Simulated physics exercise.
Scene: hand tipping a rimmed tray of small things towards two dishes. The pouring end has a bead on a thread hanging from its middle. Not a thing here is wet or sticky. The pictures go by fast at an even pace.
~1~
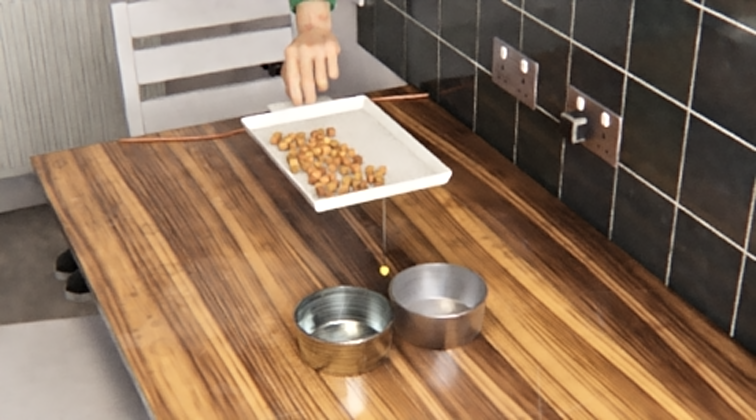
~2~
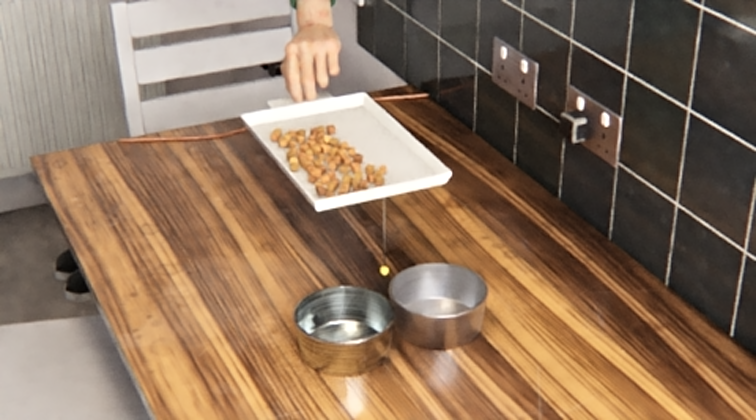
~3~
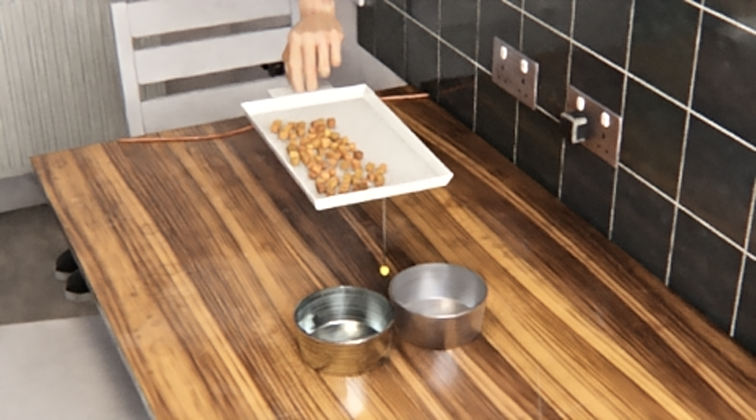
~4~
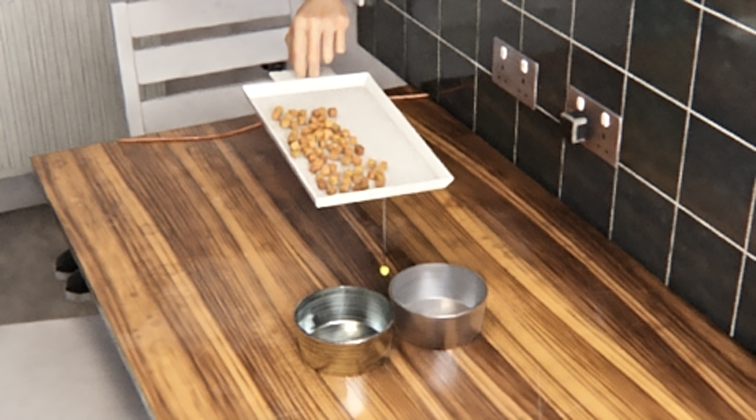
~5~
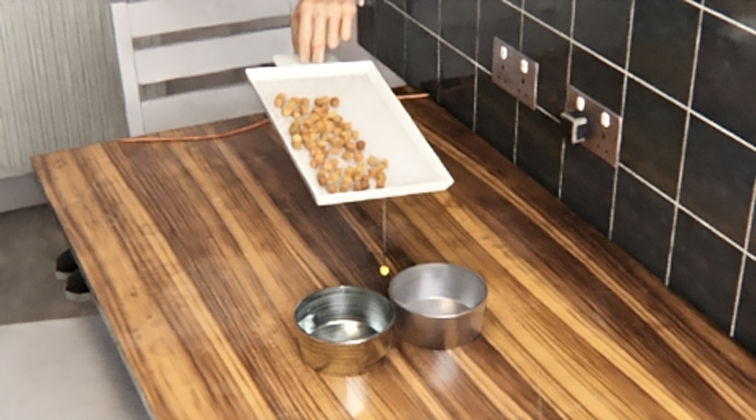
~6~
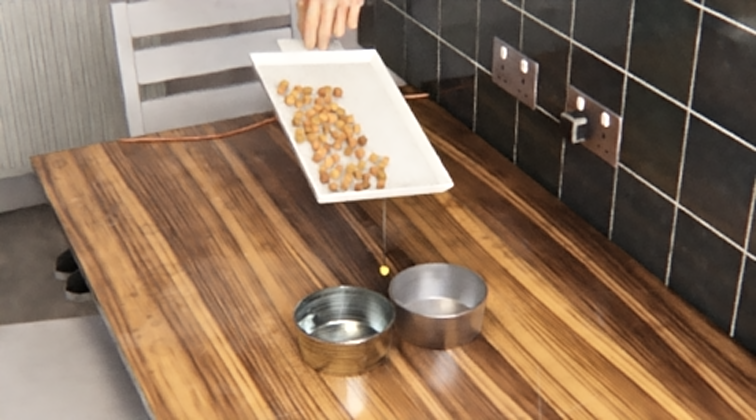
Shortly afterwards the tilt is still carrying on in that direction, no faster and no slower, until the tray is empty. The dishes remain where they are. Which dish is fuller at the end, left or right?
The right dish.
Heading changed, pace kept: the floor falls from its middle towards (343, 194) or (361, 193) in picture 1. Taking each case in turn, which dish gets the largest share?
Results - the dish on the left side first, the dish on the left side second.
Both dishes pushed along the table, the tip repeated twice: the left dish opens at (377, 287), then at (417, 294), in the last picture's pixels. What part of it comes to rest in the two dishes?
About 80 and 70 per cent.
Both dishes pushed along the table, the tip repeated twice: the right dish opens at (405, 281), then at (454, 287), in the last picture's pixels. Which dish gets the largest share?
Try 1: The right-side dish; try 2: The right-side dish.
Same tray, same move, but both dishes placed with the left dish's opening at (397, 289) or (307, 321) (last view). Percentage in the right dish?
Trial 1 around 40 percent, trial 2 around 40 percent.
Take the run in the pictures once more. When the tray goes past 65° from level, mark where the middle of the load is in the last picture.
Around (412, 177).
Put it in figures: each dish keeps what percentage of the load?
At the end, 0 percent of the load sits in the left dish and 90 percent in the right dish.
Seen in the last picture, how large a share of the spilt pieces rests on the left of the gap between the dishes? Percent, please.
It amounts to some 0 percent.
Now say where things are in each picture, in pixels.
The first picture shows corners of the pouring end at (317, 199) and (446, 171), level; middle of the load at (330, 161), brown sugar cubes; left dish at (365, 354); right dish at (461, 327); bead on its thread at (384, 271).
The second picture shows corners of the pouring end at (317, 199) and (446, 171), level; middle of the load at (330, 159).
The third picture shows corners of the pouring end at (318, 198) and (446, 173), tipped barely, lowest at the right corner; middle of the load at (330, 154).
The fourth picture shows corners of the pouring end at (319, 196) and (447, 176), tipped a little, lowest at the right corner; middle of the load at (331, 147).
The fifth picture shows corners of the pouring end at (321, 194) and (447, 179), tipped clearly, lowest at the right corner; middle of the load at (332, 141).
The sixth picture shows corners of the pouring end at (322, 193) and (448, 182), tipped clearly, lowest at the right corner; middle of the load at (335, 134); left dish at (365, 354); right dish at (461, 327).
Soon after the last picture, tray tipped steeply; nearly all on the tray; a small part in the air.
A little later, tray tipped past a quarter turn; about a quarter on the tray; about half in the right dish; a small part outside both; about a quarter in the air.
Later still, tray tipped past a quarter turn; most in the right dish; a small part outside both.
At rest, tray tipped past a quarter turn; none in the left dish; most in the right dish; a small part outside both.
